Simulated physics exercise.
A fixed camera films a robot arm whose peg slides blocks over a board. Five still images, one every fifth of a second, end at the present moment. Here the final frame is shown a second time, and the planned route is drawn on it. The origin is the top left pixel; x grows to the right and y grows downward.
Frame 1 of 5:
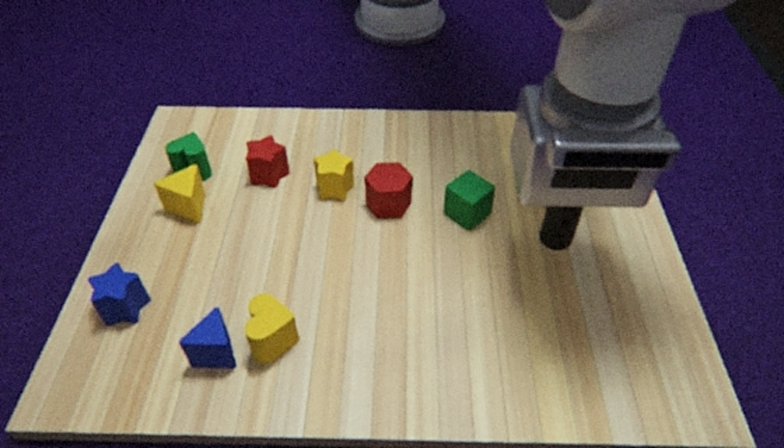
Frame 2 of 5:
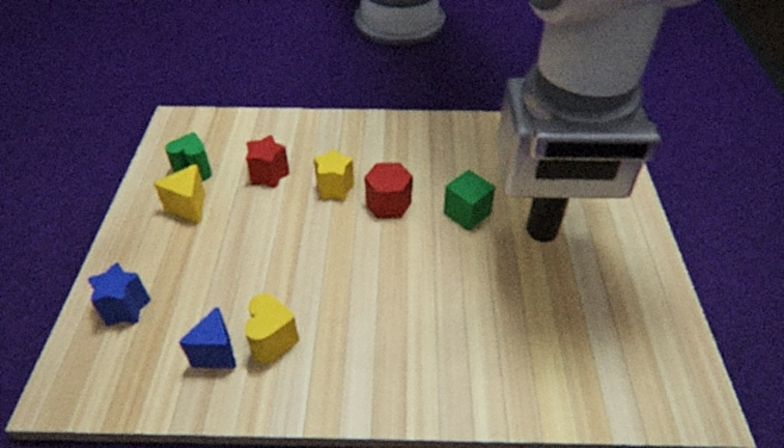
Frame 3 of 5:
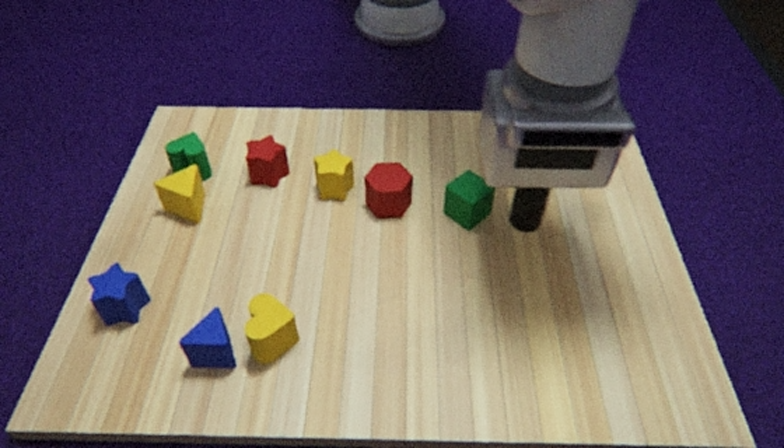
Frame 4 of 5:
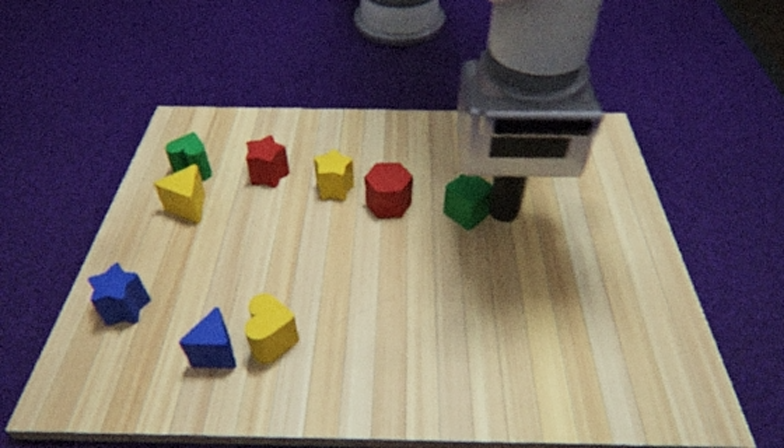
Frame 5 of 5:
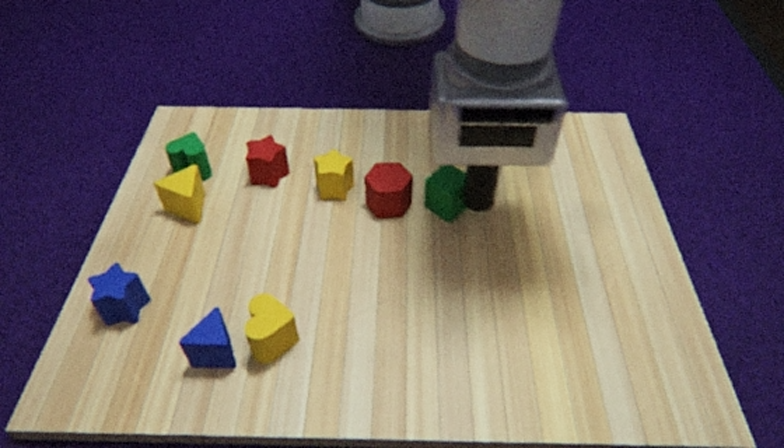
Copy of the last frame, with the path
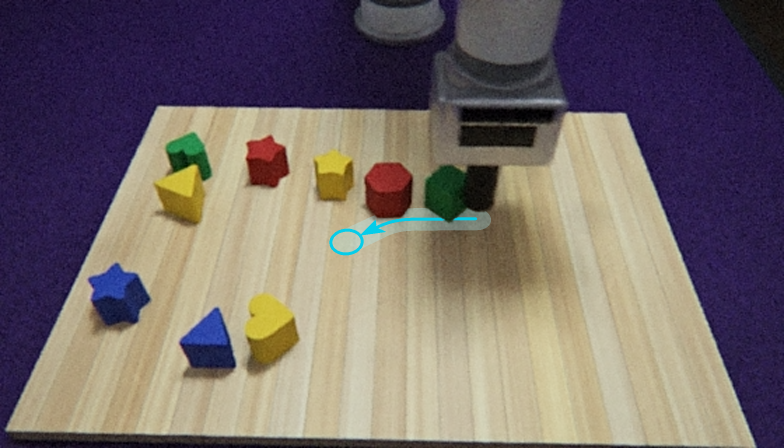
A grey and white robot arm with a dark peg slides left across a pale wooden board on a purple surface, seen from a fixed, raised view. Green, red and yellow blocks line the upper part, with a blue star, blue triangle and yellow heart at lower left. The peg reaches the green block and nudges it slightly left toward the red hexagonal one.
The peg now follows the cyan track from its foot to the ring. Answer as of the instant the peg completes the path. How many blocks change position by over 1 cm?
That push would leave two blocks displaced by more than about 1 cm.
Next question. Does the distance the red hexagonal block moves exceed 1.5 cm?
I believe so.
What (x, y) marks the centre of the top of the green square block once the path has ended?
I'd expect the centre of its top face to be at (425, 168).
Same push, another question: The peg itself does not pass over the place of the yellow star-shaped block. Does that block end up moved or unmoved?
Put simply, it stays right there.
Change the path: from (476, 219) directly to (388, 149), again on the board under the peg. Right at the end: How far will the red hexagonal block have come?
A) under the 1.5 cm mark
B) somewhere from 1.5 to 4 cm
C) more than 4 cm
The one that fits is B, somewhere from 1.5 to 4 cm.
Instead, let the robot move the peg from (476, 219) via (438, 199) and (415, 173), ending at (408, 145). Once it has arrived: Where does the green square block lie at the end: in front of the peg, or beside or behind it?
I'd say it has come free.
The drawn path runs from (476, 219) via (431, 219) and (386, 223), ending at (347, 242).
On the path given first. One third of the way, peg at (432, 203); green square block at (426, 169), turned 30° clockwise.
Two thirds of the way, peg at (385, 208); red hexagonal block at (369, 174), turned 35° clockwise; green square block at (425, 168), turned 40° clockwise.
At the end, peg at (345, 226); yellow star-shaped block not moved; red hexagonal block at (369, 174), turned 35° clockwise; green square block at (425, 168), turned 40° clockwise.
